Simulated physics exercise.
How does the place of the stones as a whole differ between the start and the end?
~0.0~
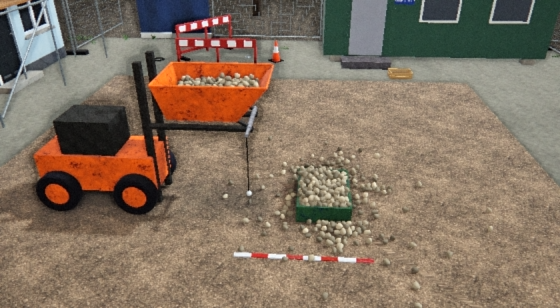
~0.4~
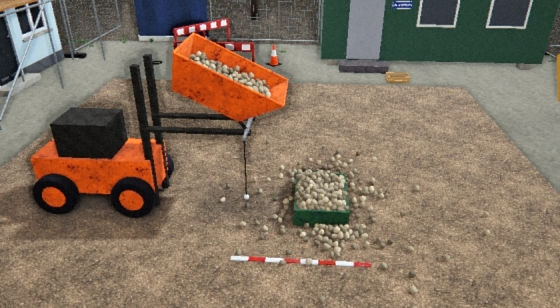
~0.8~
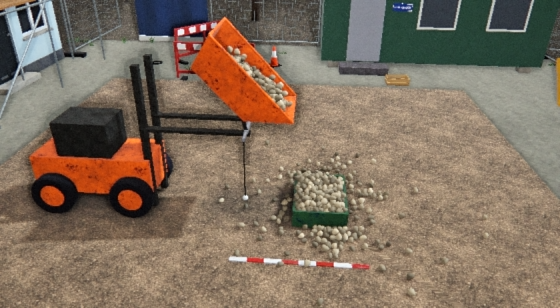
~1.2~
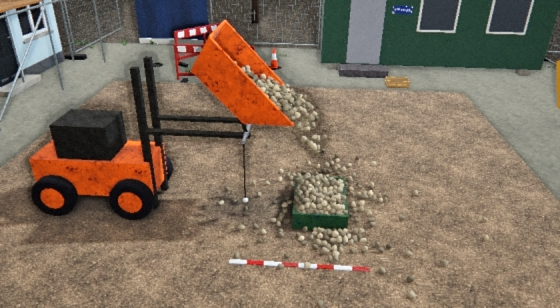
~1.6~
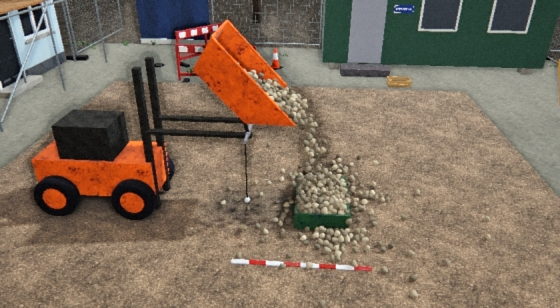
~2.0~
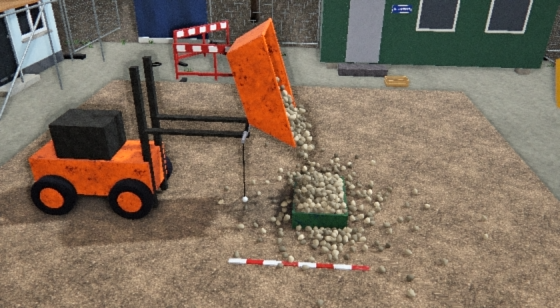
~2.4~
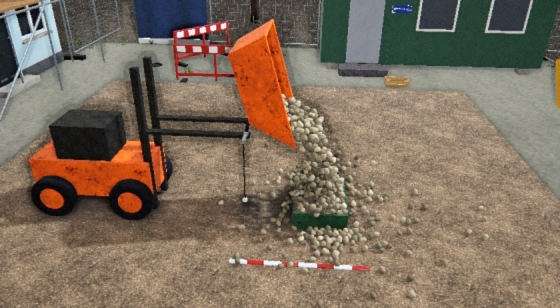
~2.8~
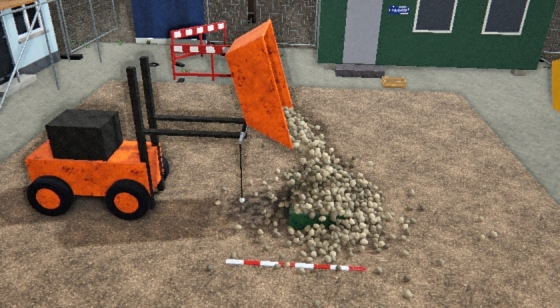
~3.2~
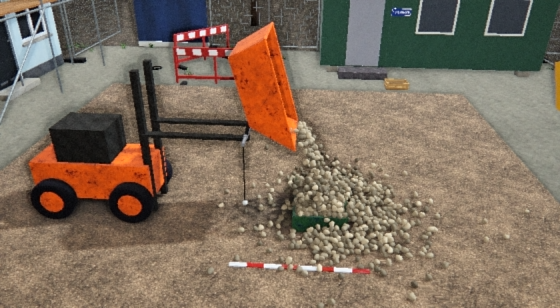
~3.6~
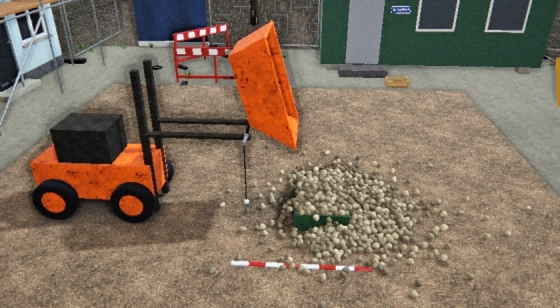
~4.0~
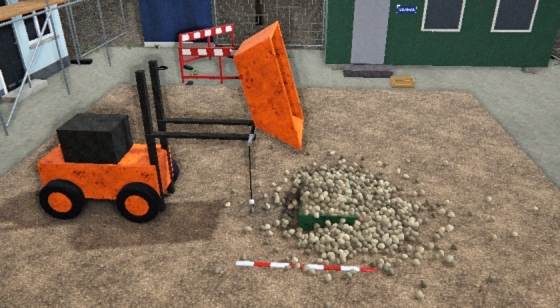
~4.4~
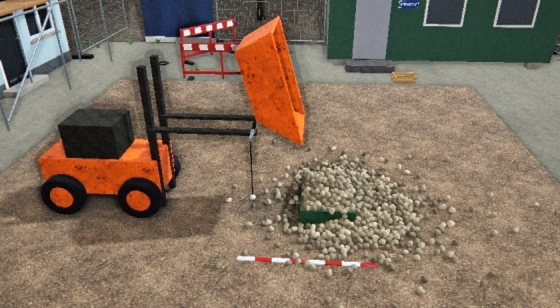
At the start the stones were split between the raised orange skip and the pile in and around the green bin. By the end they were all down in and around the bin, so as a whole they sat lower and further right.
